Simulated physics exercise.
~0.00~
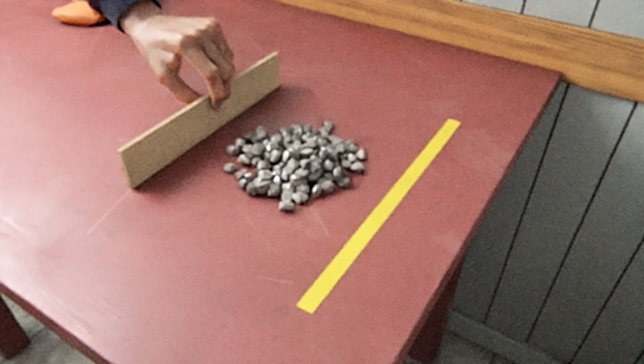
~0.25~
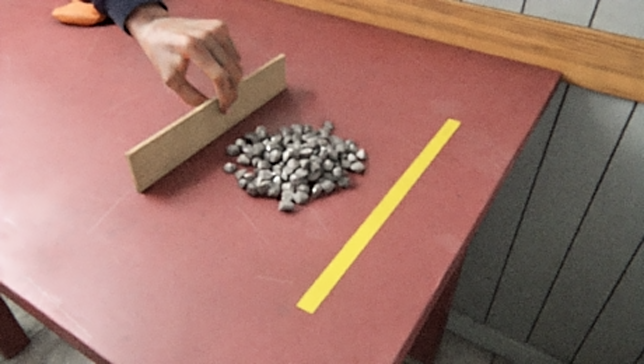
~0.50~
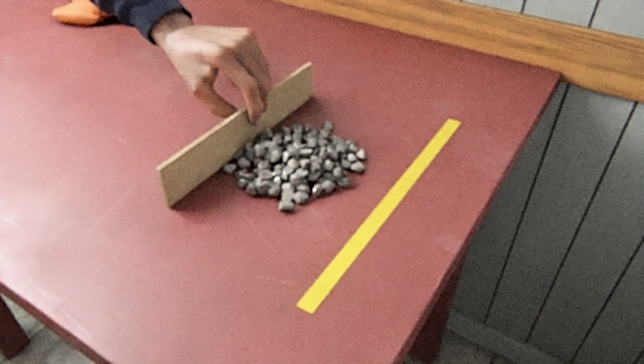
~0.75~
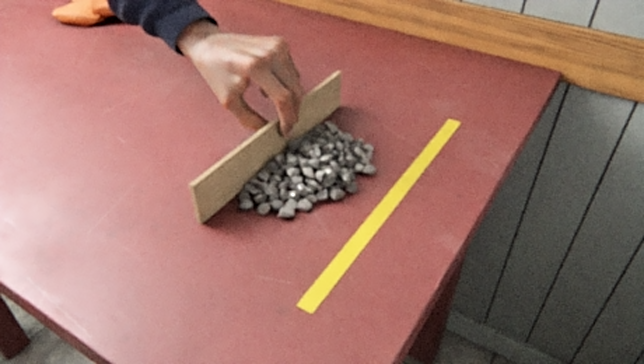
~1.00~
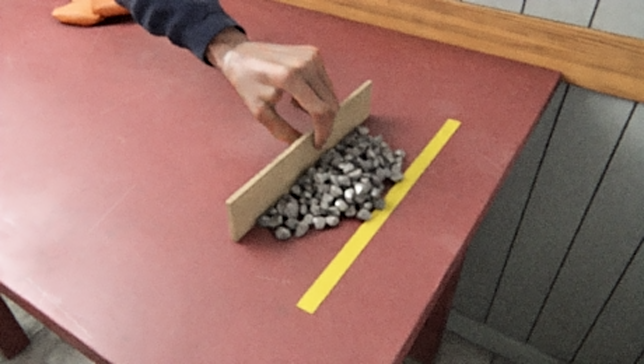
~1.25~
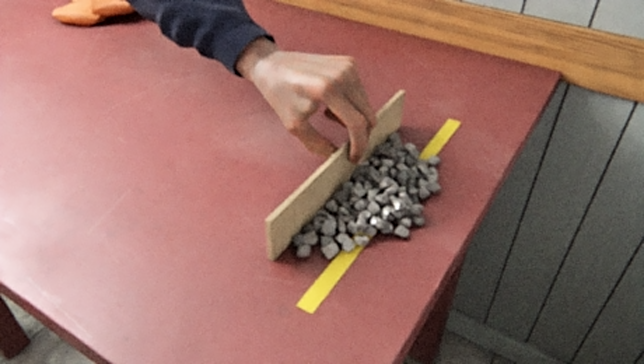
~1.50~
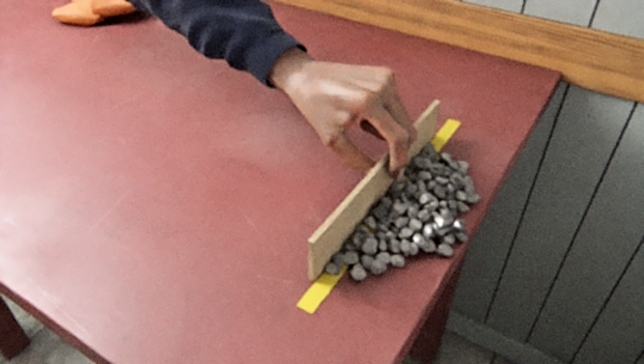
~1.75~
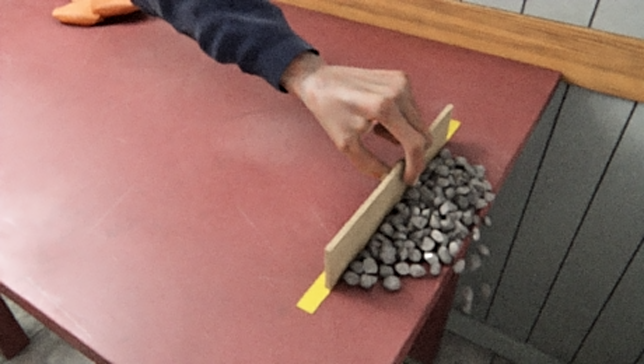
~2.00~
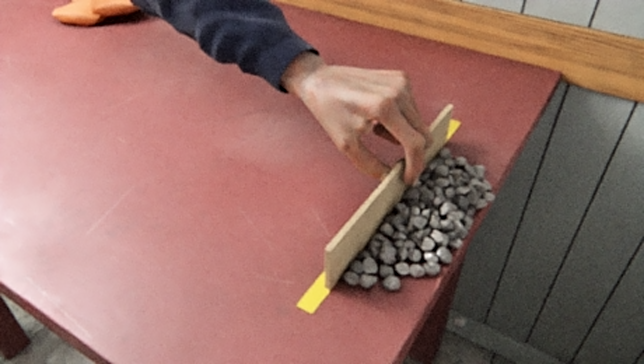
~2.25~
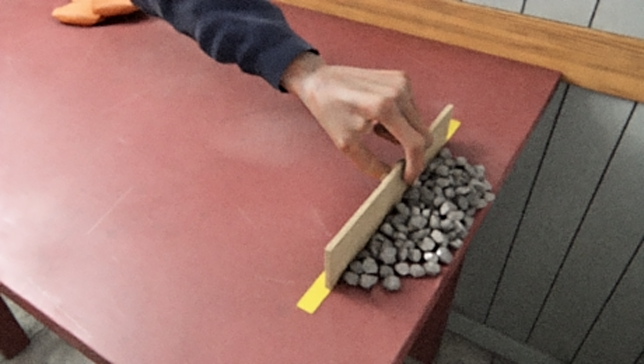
In the video, a hand slides an upright piece of card rightward across a reddish table, pushing a heap of small grey stones over a yellow tape line. The card stops at the tape as a few stones drop off the edge, leaving most on the table.
